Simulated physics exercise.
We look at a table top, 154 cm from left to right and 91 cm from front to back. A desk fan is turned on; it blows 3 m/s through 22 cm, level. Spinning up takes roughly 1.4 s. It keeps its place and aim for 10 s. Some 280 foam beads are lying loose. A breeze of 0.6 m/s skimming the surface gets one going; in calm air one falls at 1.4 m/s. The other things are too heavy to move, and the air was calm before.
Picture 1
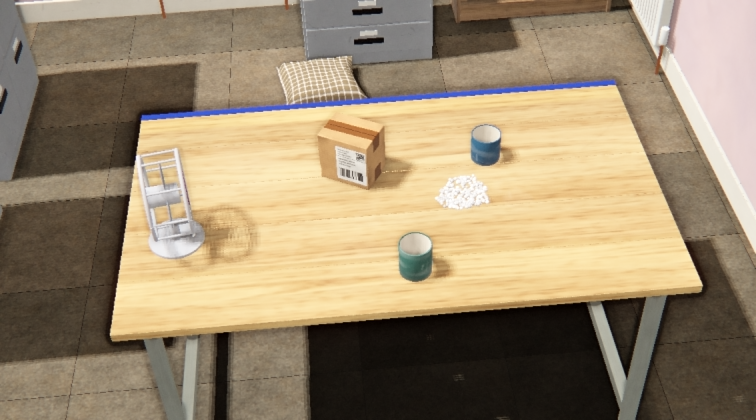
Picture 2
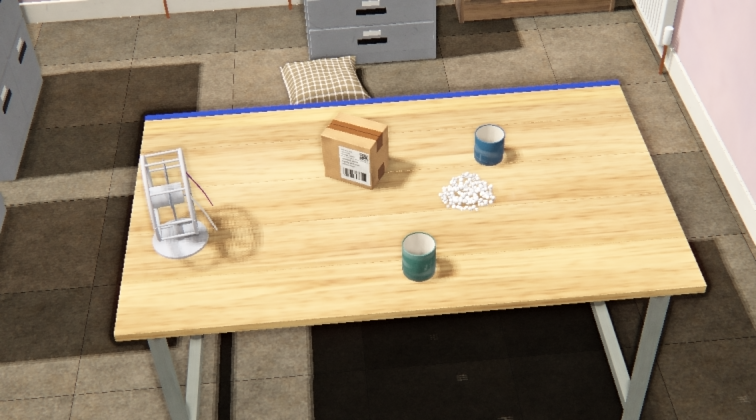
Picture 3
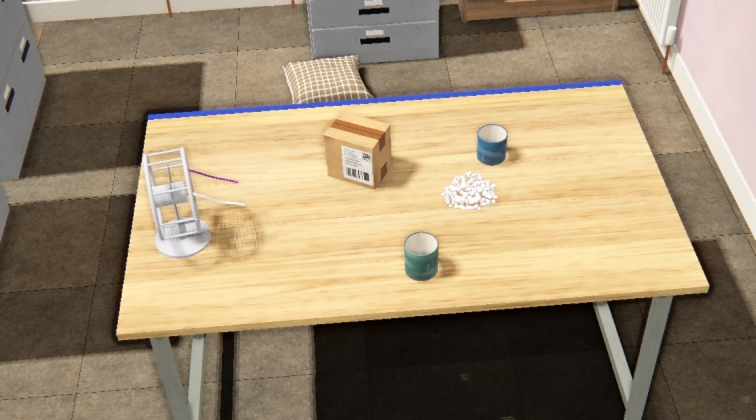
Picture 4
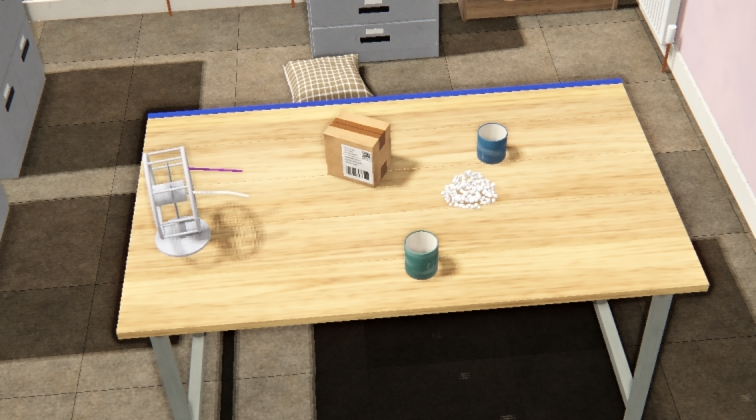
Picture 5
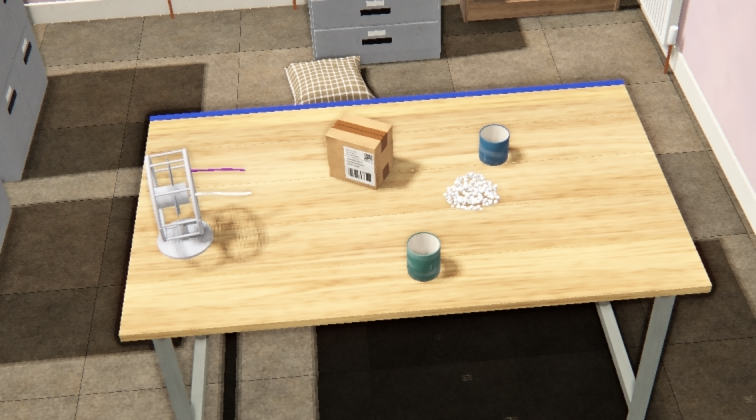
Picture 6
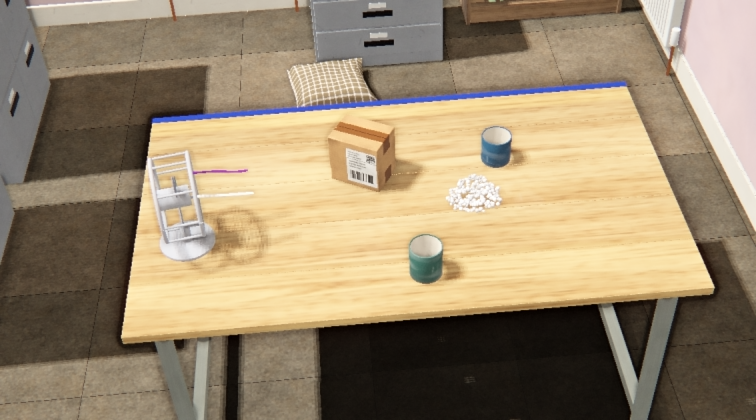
To begin with, a desk fan stands at the left of a wooden table, with a cardboard box, two mugs and a pile of white foam beads. Then a purplish and a white streamer lift from the fan and stretch out rightward, wavering slightly, while the beads stay in place.
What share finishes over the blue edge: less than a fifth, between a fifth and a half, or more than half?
Of the foam beads, less than a fifth end over the blue edge.
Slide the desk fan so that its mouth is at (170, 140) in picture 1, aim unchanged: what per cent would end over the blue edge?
In that case some 1 per cent.
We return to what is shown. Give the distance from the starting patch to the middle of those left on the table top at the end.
About 60 cm.
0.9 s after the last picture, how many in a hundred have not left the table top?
About 50 %.
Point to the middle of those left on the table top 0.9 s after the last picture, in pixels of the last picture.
Around (652, 197).
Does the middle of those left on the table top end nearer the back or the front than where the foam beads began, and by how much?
Towards the back, some 40 cm.
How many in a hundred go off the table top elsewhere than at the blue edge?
Near 80 %.
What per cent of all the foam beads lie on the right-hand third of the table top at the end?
Some 15 per cent.
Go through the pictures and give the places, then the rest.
The middle of the foam beads is near (464, 194), none has stirred yet and the mouth of the desk fan is at (166, 195), in the first picture.
The middle of the foam beads is near (467, 194), none has stirred yet and the blue edge is centred on (384, 98), in the second picture.
The middle of the foam beads is near (470, 194), none has stirred yet, the top of a mug is at (493, 133) and the top of a mug is at (421, 243), in the third picture.
The middle of the foam beads is near (470, 192) and none has stirred yet, in the fourth picture.
The middle of the foam beads is near (472, 194) and none has stirred yet, in the fifth picture.
The middle of the foam beads is near (474, 196) and none has stirred yet, in the sixth picture.
Then, 0.9 s after the last picture, 1 % are over the blue edge; the middle of those still in play is near (665, 179); 0 % have settled or left.
Then, 2.1 s after the last picture, 3 % are over the blue edge; the middle of those still in play is near (583, 98); 84 % have settled or left.
Then, 4.4 s after the last picture, 3 % are over the blue edge; the middle of those still in play is near (581, 96); 85 % have settled or left.
Then, 8.9 s after the last picture, at the end, 3 % are over the blue edge; the middle of those still in play is near (581, 96).
